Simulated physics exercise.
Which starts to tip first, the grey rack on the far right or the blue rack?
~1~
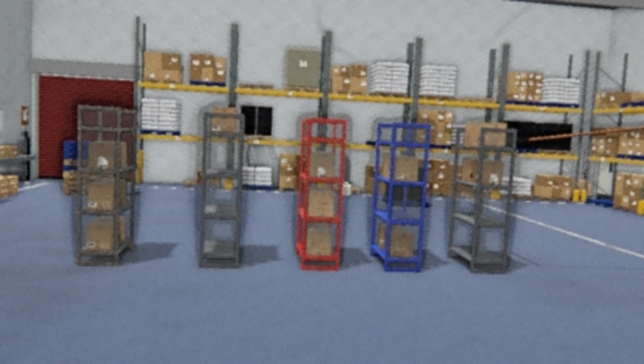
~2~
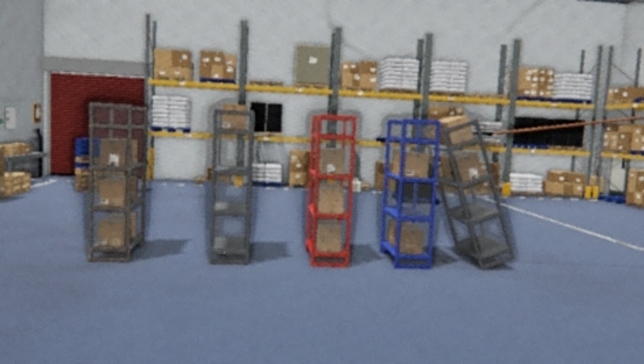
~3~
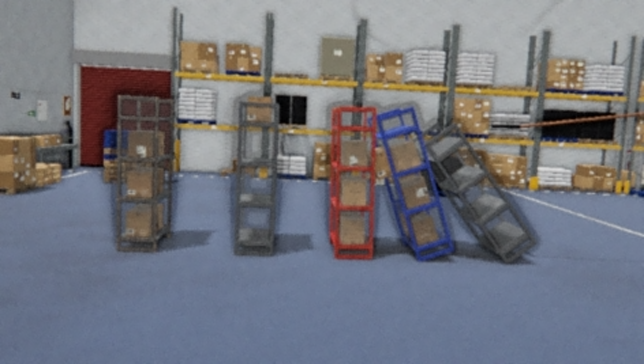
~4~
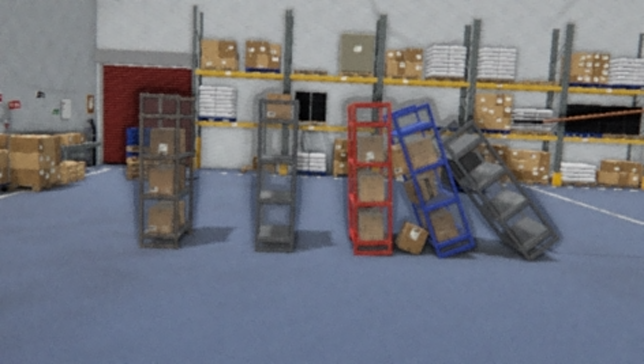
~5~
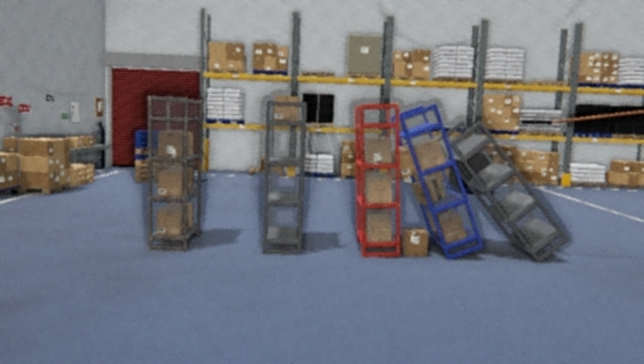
The grey rack on the far right starts to tip first, and the blue rack begins leaning only after that.
We see five tall racks in a row in a warehouse as the grey rack on the far right tips left into the blue one, which leans onto the red rack. A carton drops to the floor, and the three left racks stay standing.
